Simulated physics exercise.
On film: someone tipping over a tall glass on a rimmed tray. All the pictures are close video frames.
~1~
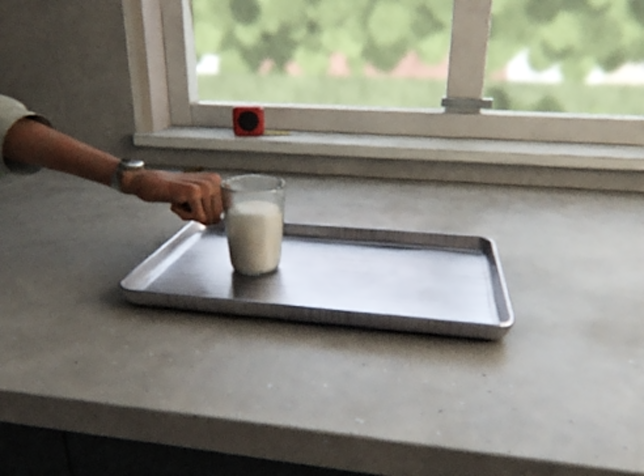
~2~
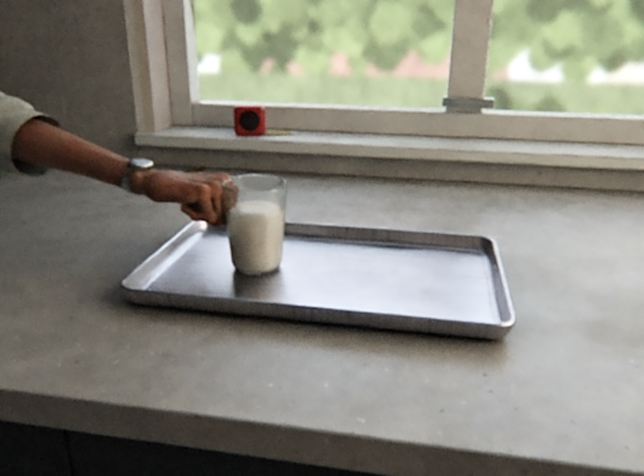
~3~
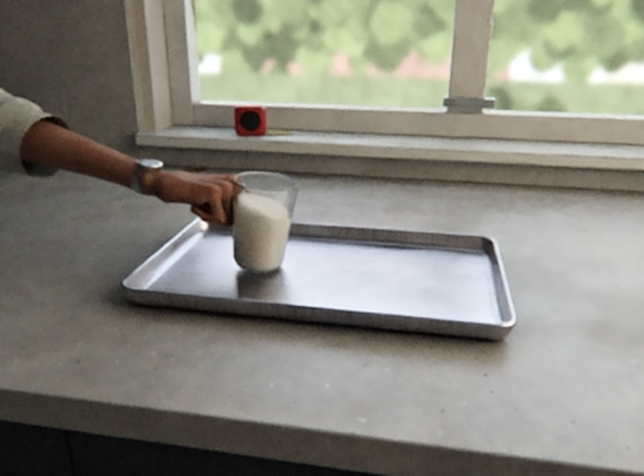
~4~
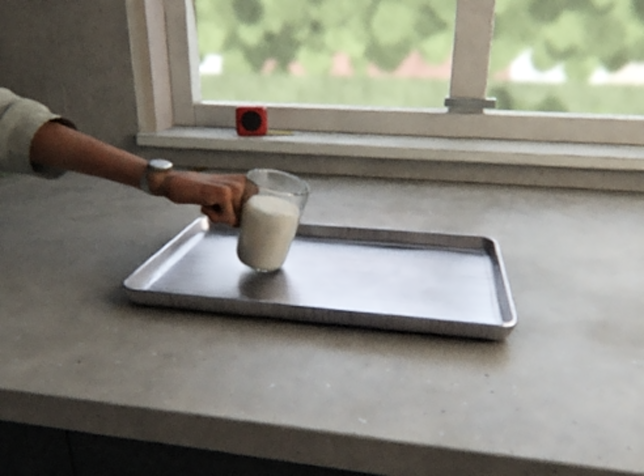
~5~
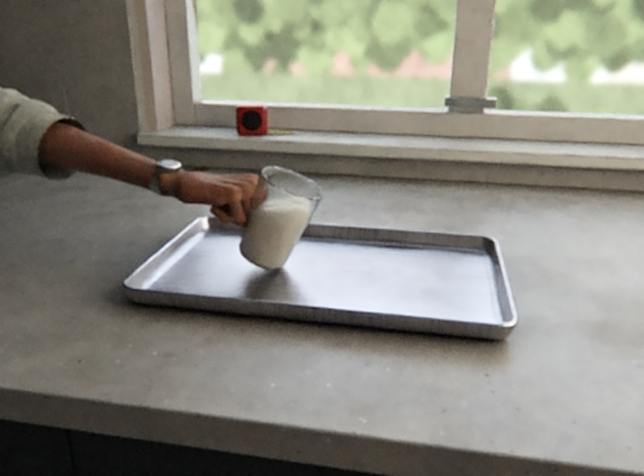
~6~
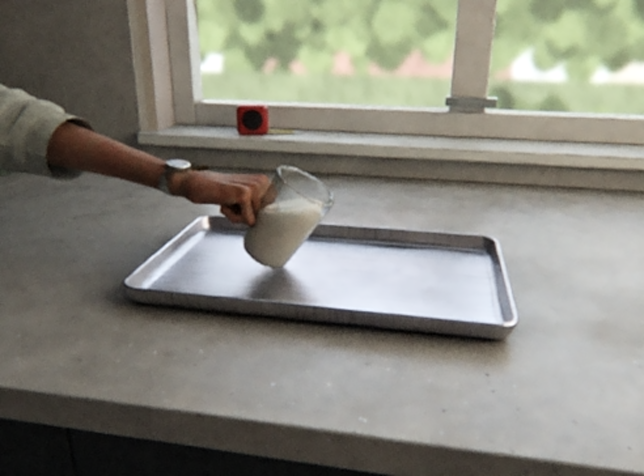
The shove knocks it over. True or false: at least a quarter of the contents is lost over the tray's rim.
True.
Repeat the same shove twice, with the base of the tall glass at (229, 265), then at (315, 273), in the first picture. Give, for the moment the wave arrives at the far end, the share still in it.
Note: Case one near 55 in a hundred, case two near 80 in a hundred.
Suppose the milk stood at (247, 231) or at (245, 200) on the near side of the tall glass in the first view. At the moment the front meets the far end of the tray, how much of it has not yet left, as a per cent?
Roughly 55 per cent, then roughly 50 per cent.
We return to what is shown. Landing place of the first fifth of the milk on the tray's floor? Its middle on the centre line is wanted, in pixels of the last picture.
I'd point to somewhere close to pixel (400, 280).
A moment on, the tall glass lies on its side and 81 per cent is in the glass, 10 on the tray and 9 above or beyond its rim.
Next, the tall glass lies on its side and 43 per cent is in the glass, 52 on the tray and 4 above or beyond its rim.
Then the tall glass lies on its side and 27 per cent is in the glass, 43 on the tray and 30 above or beyond its rim.
Later the tall glass lies on its side and 14 per cent is in the glass, 49 on the tray and 36 above or beyond its rim.
Finally, 63 per cent is held by tray and glass, 37 is off the tray.
